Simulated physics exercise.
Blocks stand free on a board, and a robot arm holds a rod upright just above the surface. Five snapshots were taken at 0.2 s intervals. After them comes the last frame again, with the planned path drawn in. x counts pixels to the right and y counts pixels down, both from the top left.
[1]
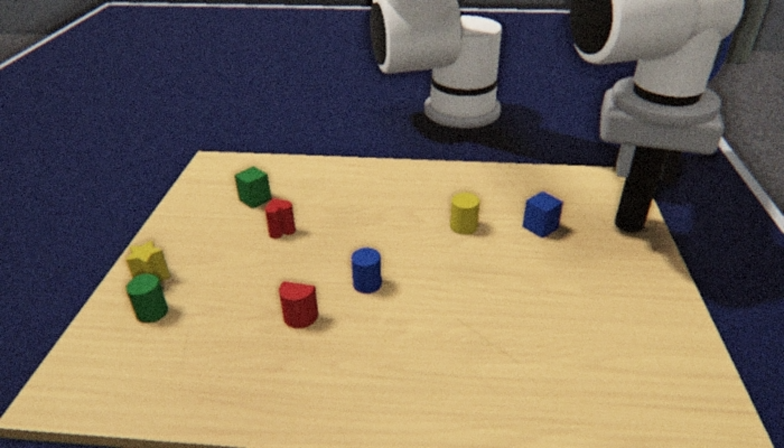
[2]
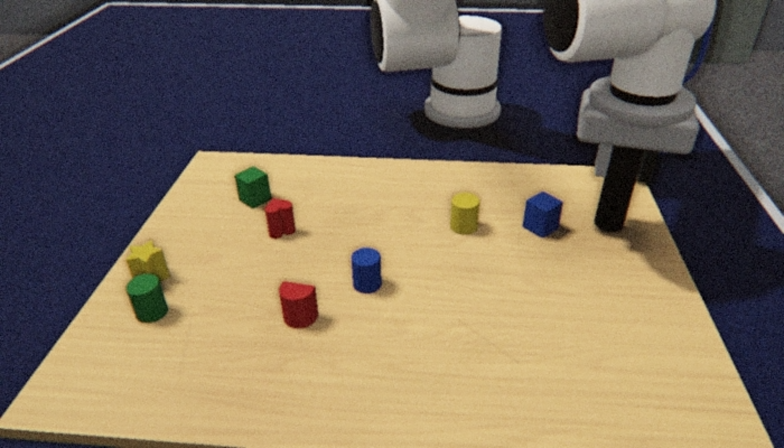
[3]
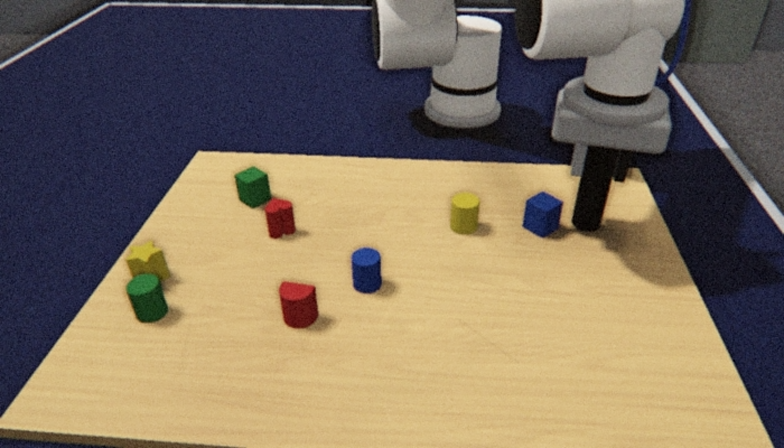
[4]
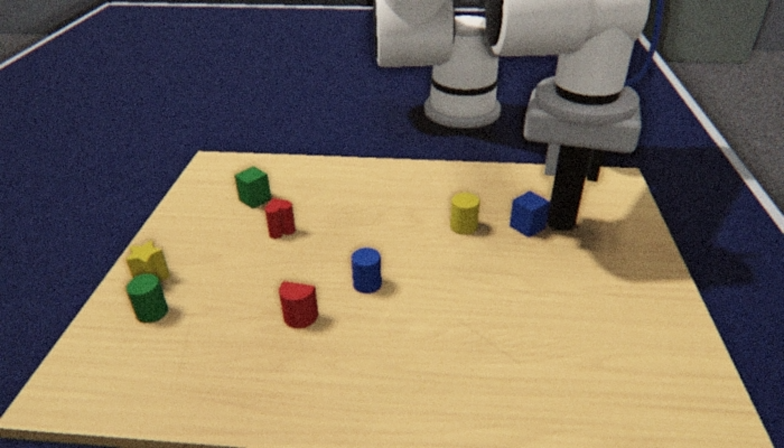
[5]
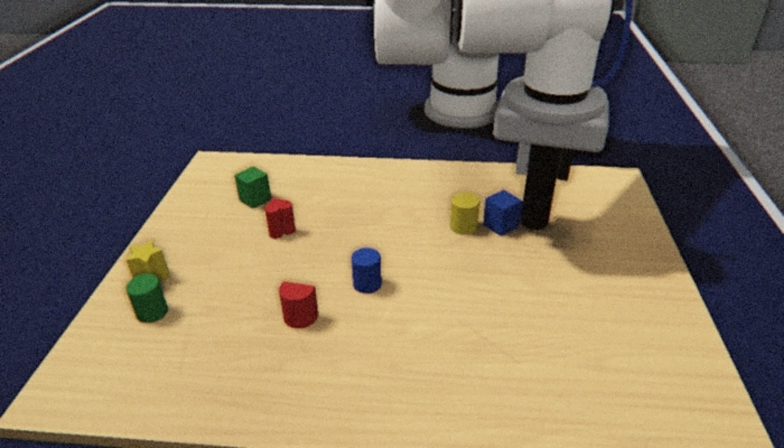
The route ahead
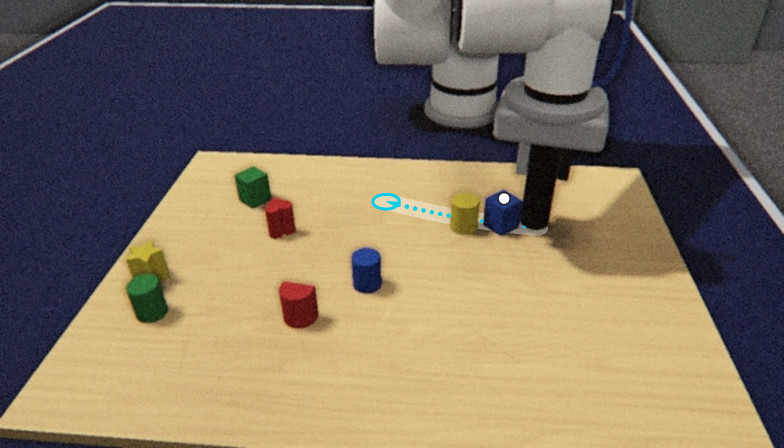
A robot arm moved its upright black rod leftward over a wooden board of scattered coloured blocks, reached the blue cube and pushed it left until it was close beside the yellow cylinder.
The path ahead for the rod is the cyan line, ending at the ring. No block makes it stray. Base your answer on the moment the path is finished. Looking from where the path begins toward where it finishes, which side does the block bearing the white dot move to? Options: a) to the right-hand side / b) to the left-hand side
That would be a.
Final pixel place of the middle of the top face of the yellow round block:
Close to (422, 200).
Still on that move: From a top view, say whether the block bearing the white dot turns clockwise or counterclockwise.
From overhead, clockwise.
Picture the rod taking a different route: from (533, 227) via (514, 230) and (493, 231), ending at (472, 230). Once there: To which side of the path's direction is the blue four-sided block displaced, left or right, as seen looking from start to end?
It's pushed right.
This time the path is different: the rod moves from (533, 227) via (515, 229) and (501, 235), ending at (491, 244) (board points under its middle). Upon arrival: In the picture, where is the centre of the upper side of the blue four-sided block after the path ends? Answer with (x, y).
Close to (478, 198).
The line goes from (533, 227) by way of (456, 217) to (386, 202); the dot is on the blue four-sided block.
What follows on the original path. One third of the way, rod (482, 216); yellow round block (431, 199); blue four-sided block (453, 188), turned 30° clockwise.
Two thirds of the way, rod (431, 207); yellow round block (422, 200); blue four-sided block (410, 177), turned 75° clockwise.
At the end, rod (386, 196); yellow round block (422, 200); blue four-sided block (372, 164), turned 105° clockwise.
